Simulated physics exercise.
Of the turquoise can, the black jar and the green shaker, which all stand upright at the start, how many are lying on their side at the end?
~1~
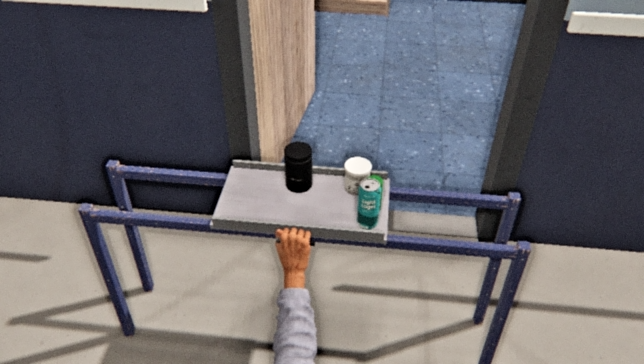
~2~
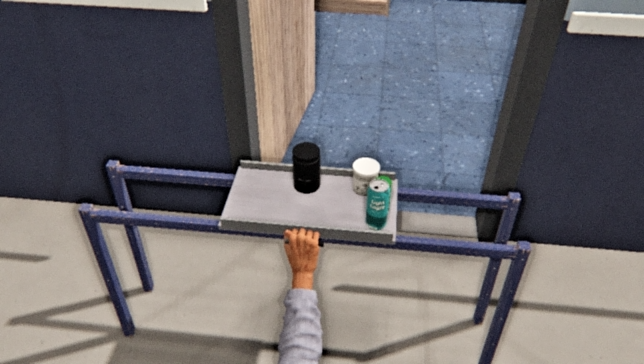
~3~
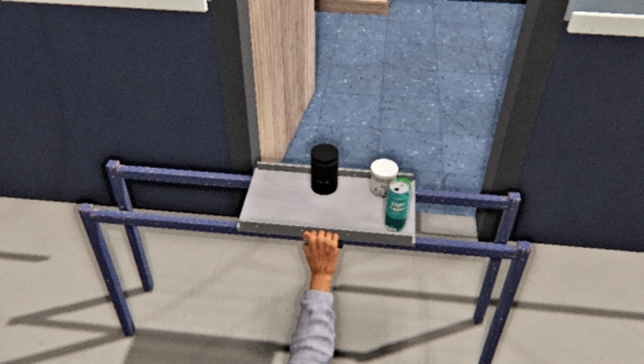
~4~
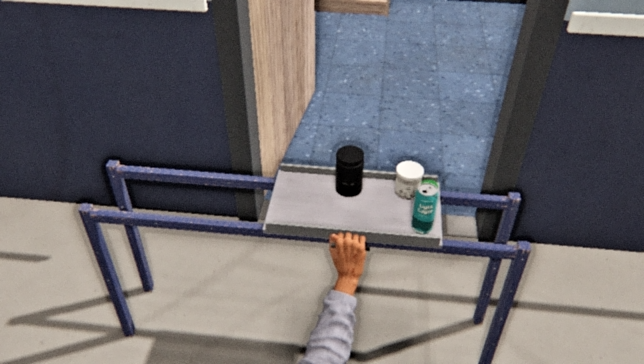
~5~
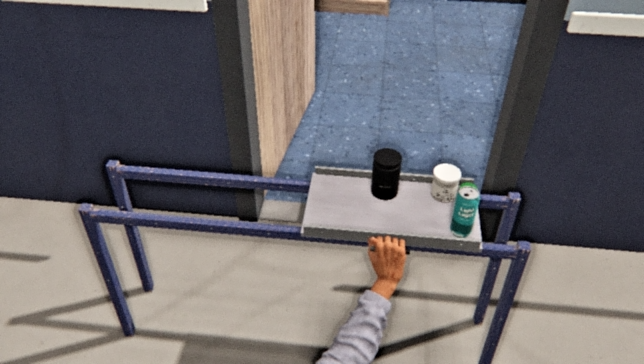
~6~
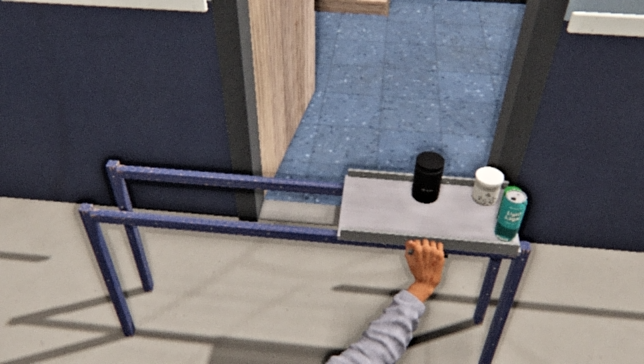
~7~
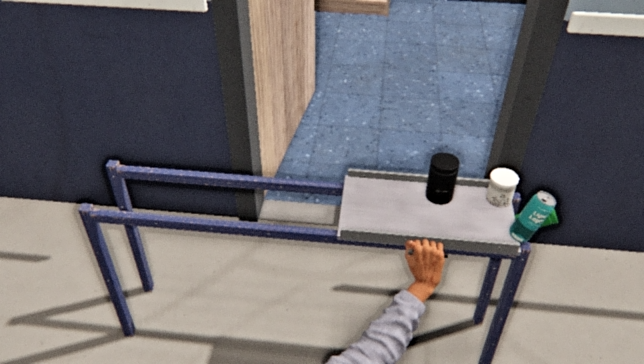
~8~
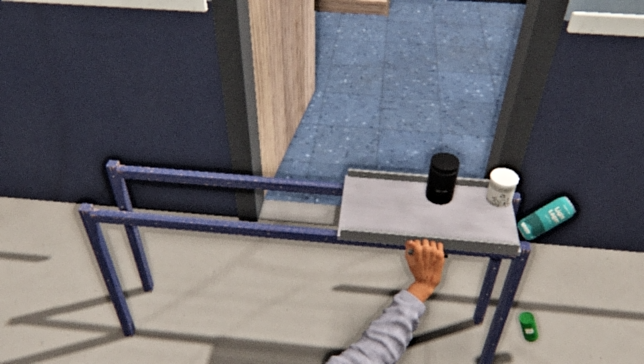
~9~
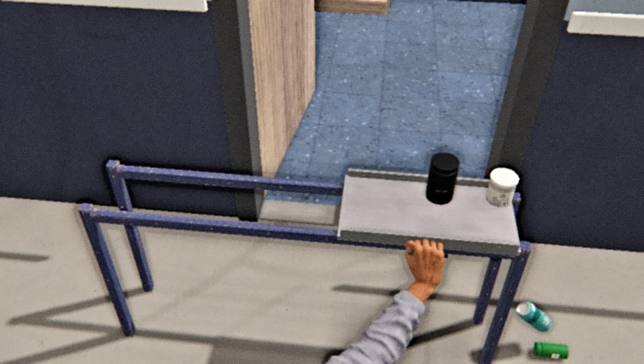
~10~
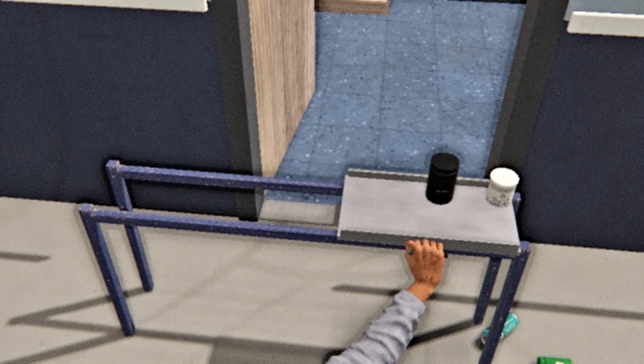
Two of them are lying on their side at the end, the turquoise can and the green shaker.
A gray sliding tray carrying a black jar, a white tin, a turquoise can and a green shaker partly hidden behind the can moves right along blue rails, with a hand at its front edge. It covers more ground as it goes, and the items ride along upright. At the right end of the rails the tray stops, and the can and shaker tip over the right edge. The shaker drops to the floor first, and the can tumbles after it. Both end up lying on the floor, while the jar and tin still stand on the motionless tray.
